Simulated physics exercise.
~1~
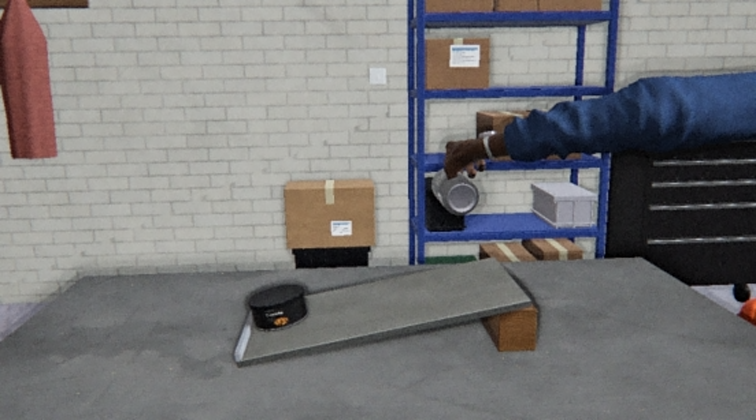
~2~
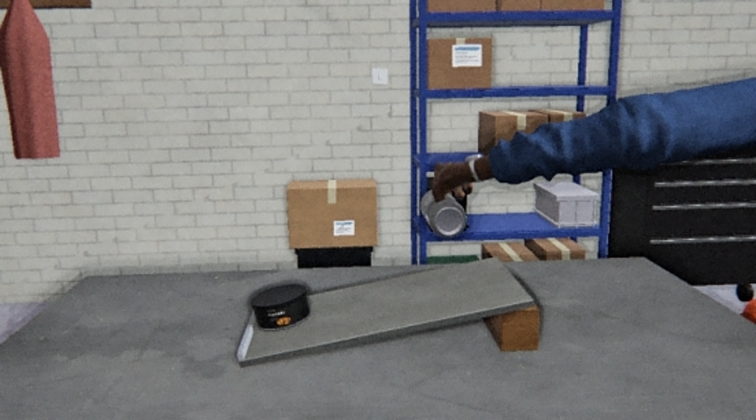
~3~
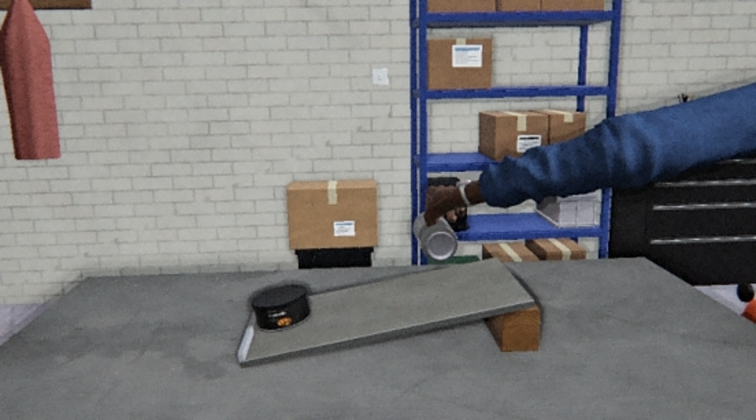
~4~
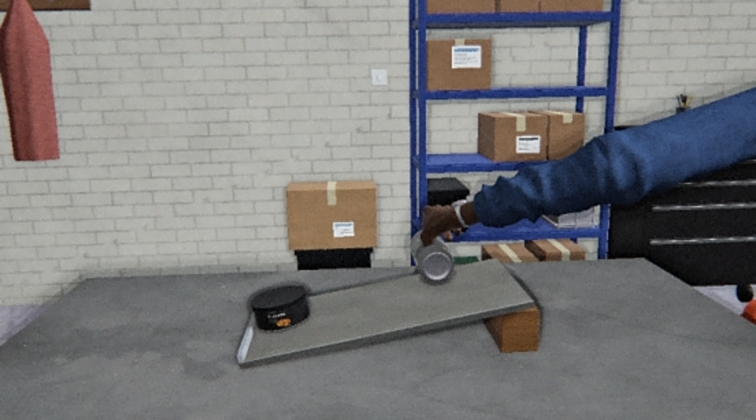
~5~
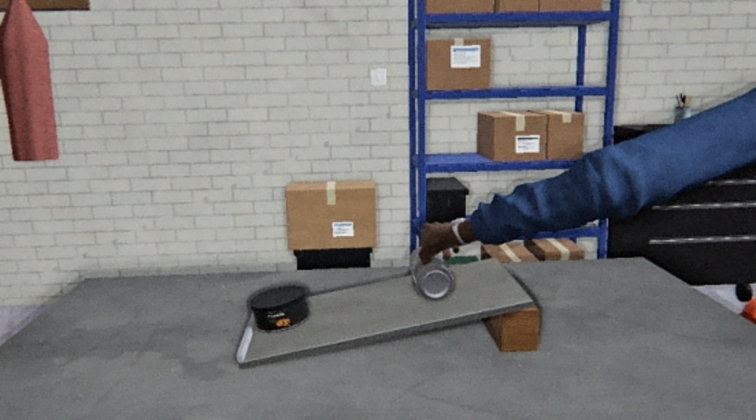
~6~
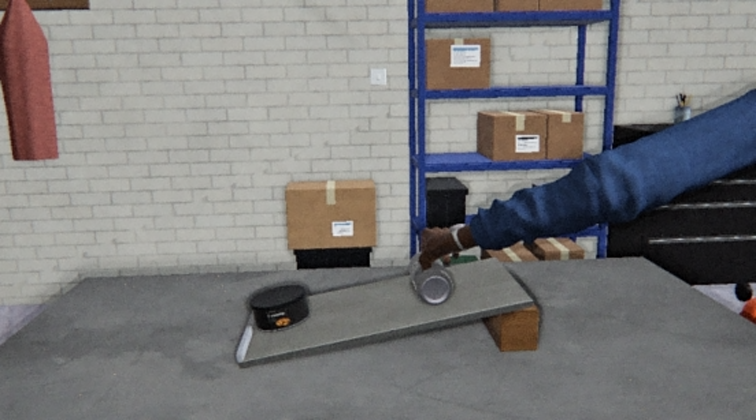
A grey can, gripped by a hand in a blue sleeve, moved down and slightly left onto the upper part of a propped-up board, while a black tub sat still near the board's low end.
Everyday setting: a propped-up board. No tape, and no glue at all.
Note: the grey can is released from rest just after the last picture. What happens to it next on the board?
It will head down.
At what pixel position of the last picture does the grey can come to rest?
The object ends up somewhere near (321, 300).
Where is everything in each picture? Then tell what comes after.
Still above its spot; grey can (454, 190); black tub (279, 308), in the first frame.
Still above its spot; grey can (442, 212); black tub (281, 307), in the second frame.
Still above its spot; grey can (434, 235); black tub (282, 308), in the third frame.
Still above its spot; grey can (431, 254); black tub (281, 309), in the fourth frame.
Still above its spot; grey can (430, 271); black tub (281, 309), in the fifth frame.
In place under the hand; grey can (429, 277); black tub (280, 308), in the sixth frame.
Then, 0.30 s after the last picture, grey can rolled a little near (415, 280).
Then, 0.50 s after the last picture, grey can rolled about its own width near (380, 287).
Then, 0.60 s after the last picture, grey can rolled well along near (355, 293).
Then, 0.70 s after the last picture, grey can rolled well along near (325, 299).
At rest, moved from the start, grey can; black tub in place. Seen from the same camera at the end, grey can near (321, 300). The grey can runs down the board.
